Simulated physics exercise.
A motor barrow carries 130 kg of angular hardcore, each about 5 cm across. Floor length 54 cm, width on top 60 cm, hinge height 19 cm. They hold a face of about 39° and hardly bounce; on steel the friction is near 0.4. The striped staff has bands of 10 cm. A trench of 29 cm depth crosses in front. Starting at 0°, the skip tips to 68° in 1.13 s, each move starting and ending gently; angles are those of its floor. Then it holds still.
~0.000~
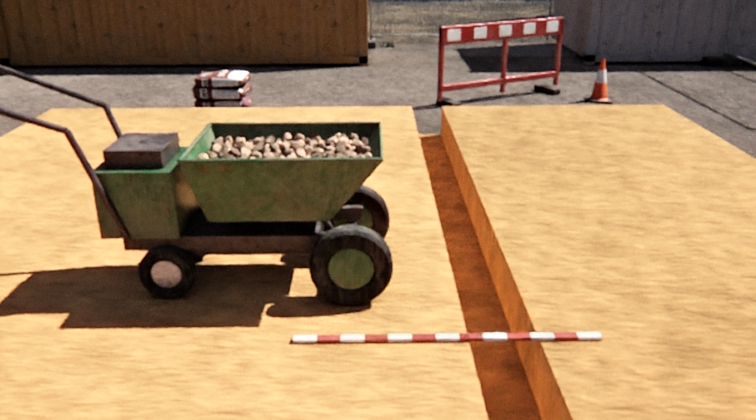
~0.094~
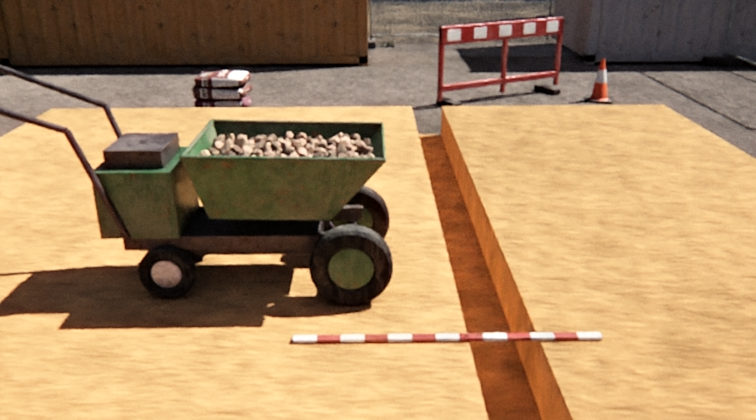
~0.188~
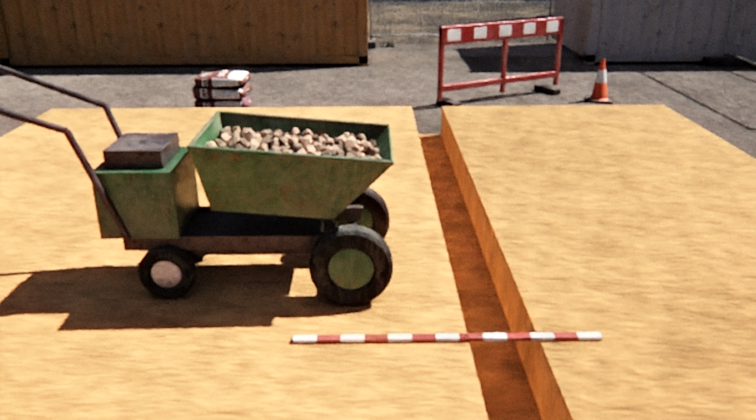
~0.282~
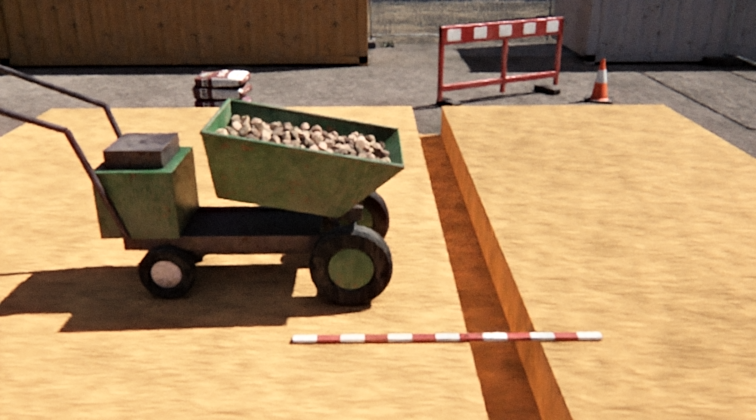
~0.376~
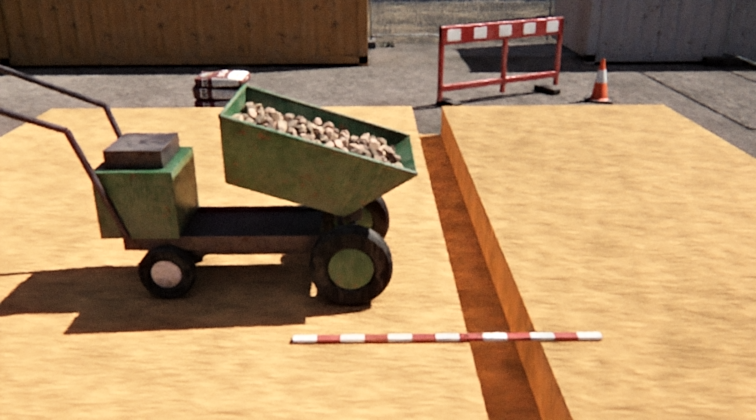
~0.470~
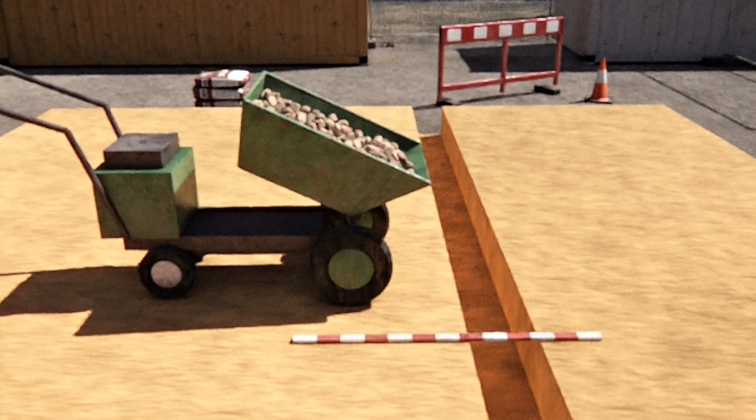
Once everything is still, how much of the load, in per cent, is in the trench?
Roughly 67 per cent ends in the trench.
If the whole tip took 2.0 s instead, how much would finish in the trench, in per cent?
In that case some 70 per cent.
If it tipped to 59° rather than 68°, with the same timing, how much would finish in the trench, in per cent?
Then about 30 per cent.
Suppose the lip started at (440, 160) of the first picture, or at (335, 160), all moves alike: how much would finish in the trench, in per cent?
First some 25, then 60 per cent.
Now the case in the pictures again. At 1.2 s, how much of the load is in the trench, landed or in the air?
About 15 per cent by then.
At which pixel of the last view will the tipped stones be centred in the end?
Near (488, 306).
After 0.9 s the floor is at 58°; 100 % in the skip; the foremost stones are at (460, 217).
After 1.2 s the floor is at 68°; 85 % in the skip, 15 % in the trench, 1 % past the trench; the foremost stones are at (533, 270).
After 1.6 s the floor is at 68°; 56 % in the skip, 33 % in the trench, 12 % past the trench; the foremost stones are at (593, 270).
After 3.5 s the floor is at 68°; 21 % in the skip, 67 % in the trench, 12 % past the trench; the foremost stones are at (612, 253).
